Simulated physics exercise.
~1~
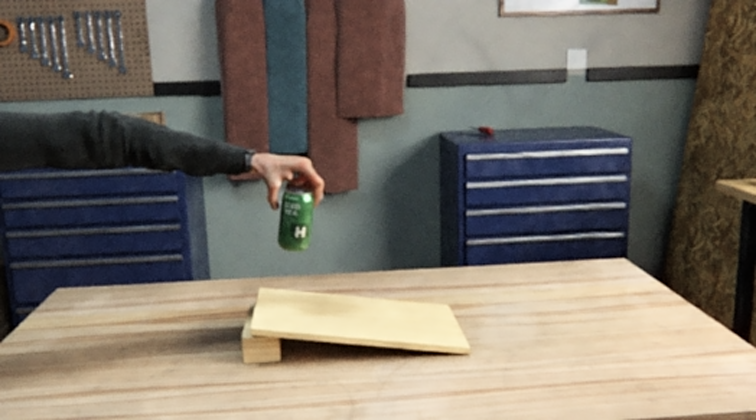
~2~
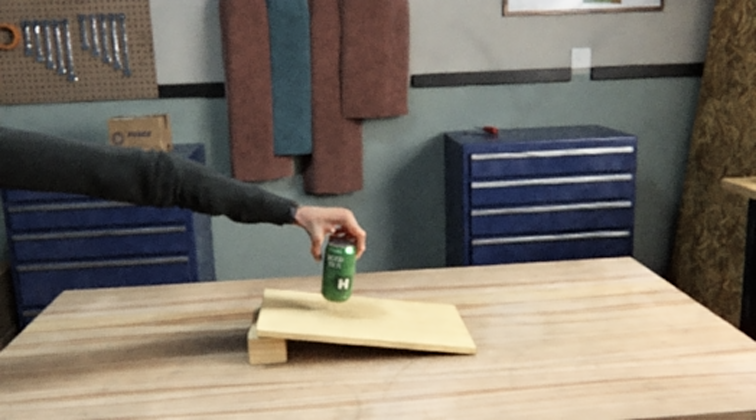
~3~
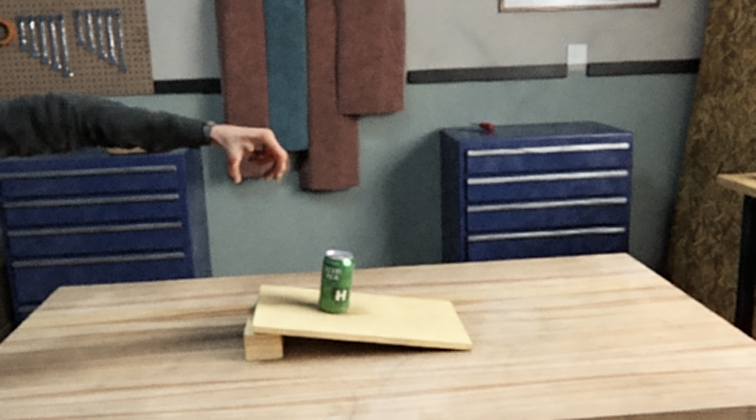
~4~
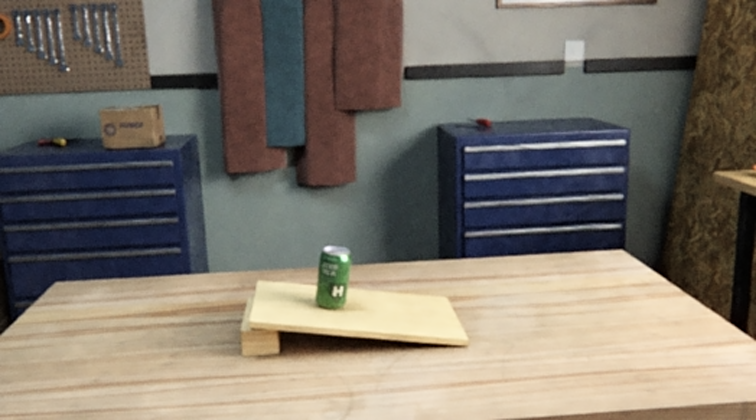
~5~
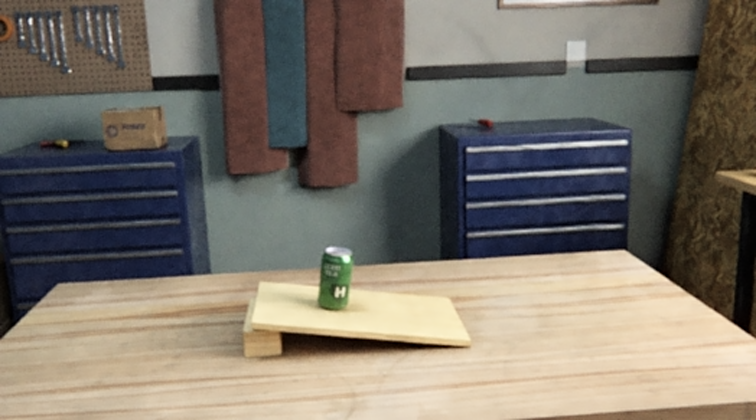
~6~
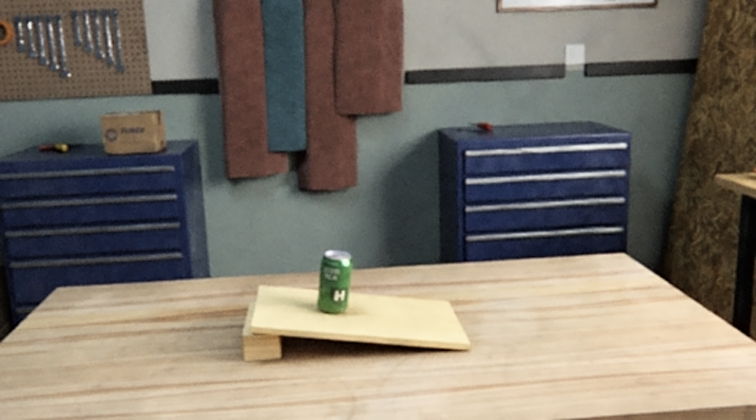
In this clip, a hand lowers a green can onto a sloping board propped up by a block on a wooden table, then lets go and withdraws to the left. The can stays in place on the slope, leaning slightly, and remains at rest.
